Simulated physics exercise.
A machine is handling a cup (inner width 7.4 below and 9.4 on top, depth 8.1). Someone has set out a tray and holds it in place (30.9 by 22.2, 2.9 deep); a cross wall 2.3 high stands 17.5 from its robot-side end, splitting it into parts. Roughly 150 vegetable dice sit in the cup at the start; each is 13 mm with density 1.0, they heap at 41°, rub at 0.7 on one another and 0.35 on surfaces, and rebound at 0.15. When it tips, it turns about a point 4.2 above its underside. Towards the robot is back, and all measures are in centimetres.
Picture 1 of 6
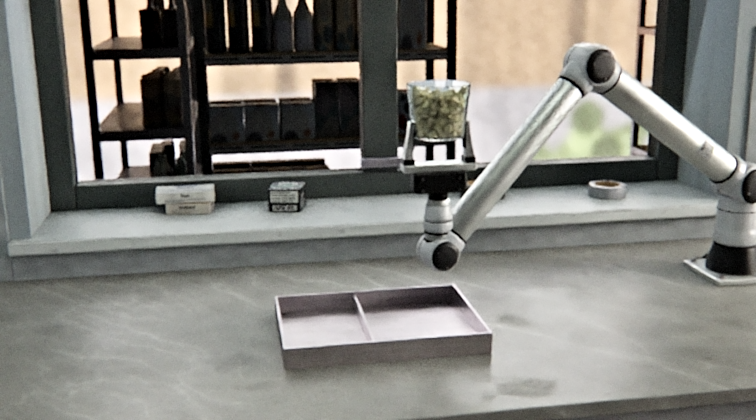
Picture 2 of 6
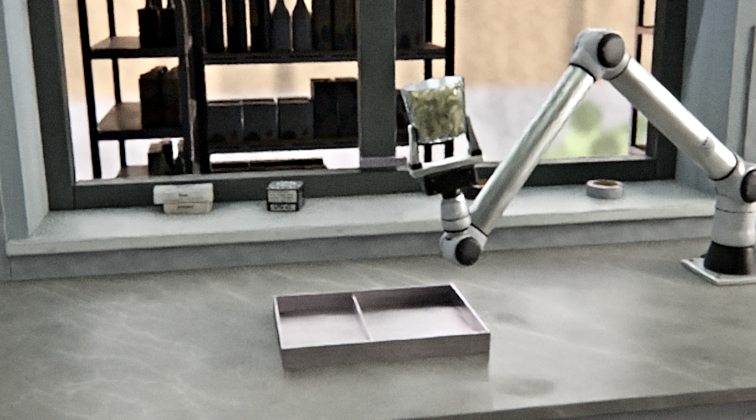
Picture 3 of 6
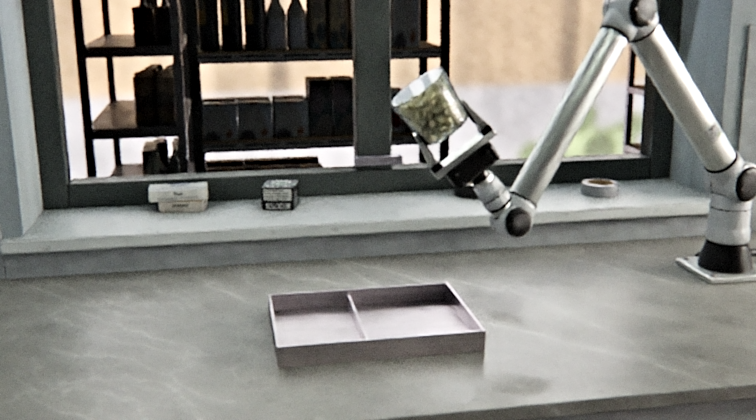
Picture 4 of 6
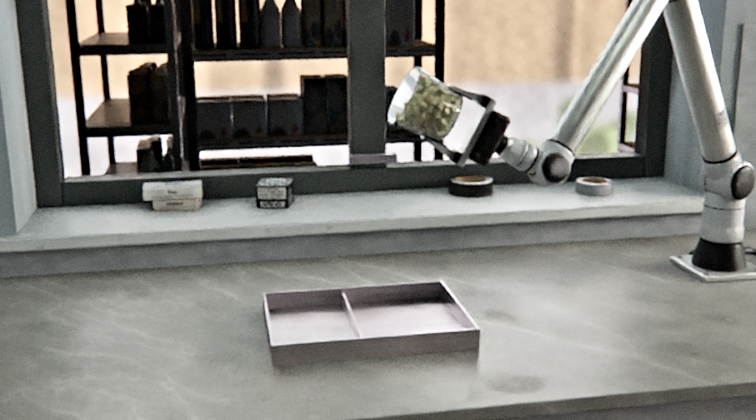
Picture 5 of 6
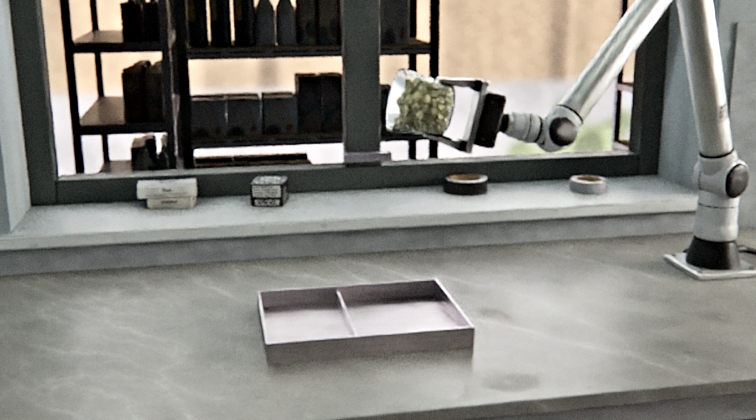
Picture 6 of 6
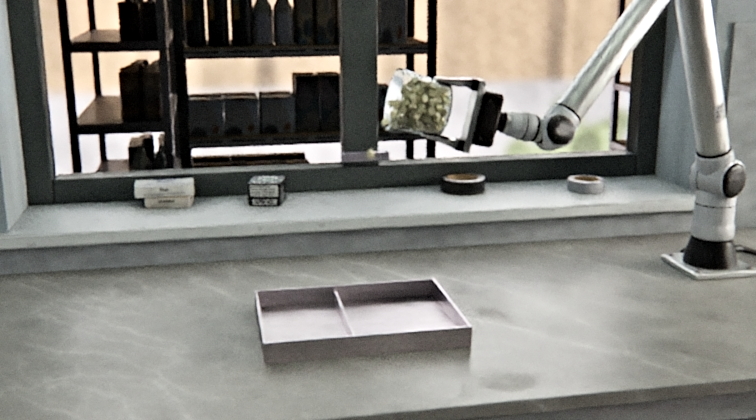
In this clip, a robotic arm holds a clear cup of green diced vegetables upright above and behind a divided tray on a counter, then tilts it left until it lies nearly sideways, the pieces shifting toward its rim.
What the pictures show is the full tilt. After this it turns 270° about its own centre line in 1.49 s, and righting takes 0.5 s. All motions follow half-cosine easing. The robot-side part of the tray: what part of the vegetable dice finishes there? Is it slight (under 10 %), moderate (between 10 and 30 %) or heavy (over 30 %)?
It is moderate, between 10 and 30 %.
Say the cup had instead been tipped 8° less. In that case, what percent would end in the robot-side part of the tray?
About 5 %.
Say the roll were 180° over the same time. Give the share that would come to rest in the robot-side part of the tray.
Share: Close to 15 %.
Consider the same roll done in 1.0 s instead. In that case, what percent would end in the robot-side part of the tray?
Then about 15 per cent.
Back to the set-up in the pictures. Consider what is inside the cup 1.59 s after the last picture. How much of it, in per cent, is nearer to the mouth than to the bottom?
Roughly 40 %.
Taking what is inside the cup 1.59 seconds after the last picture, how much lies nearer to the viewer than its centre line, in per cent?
Roughly 65 in every hundred.
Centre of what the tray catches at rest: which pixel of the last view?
About (360, 324).
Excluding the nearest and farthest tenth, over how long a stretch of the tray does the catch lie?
About 16 cm.
Then, 0.80 s on, tipped 77°, highest piece 39 above the table; 135 in the cup, 8 in the robot-side part, 5 in the far-side part, 2 in flight or on a rim.
Then, 1.59 s on, tipped 69°, highest piece 38 above the table; 106 in the cup, 29 in the robot-side part, 12 in the far-side part, 3 in flight or on a rim.
Then, 2.19 s on, upright, highest piece 39 above the table; 106 in the cup, 32 in the robot-side part, 12 in the far-side part.
Then, 2.89 s on, upright, highest piece 39 above the table; 106 in the cup, 32 in the robot-side part, 12 in the far-side part.
In the end, 106 in the cup, 32 in the robot-side part, 12 in the far-side part. That is 21 % in the robot-side part of the tray.
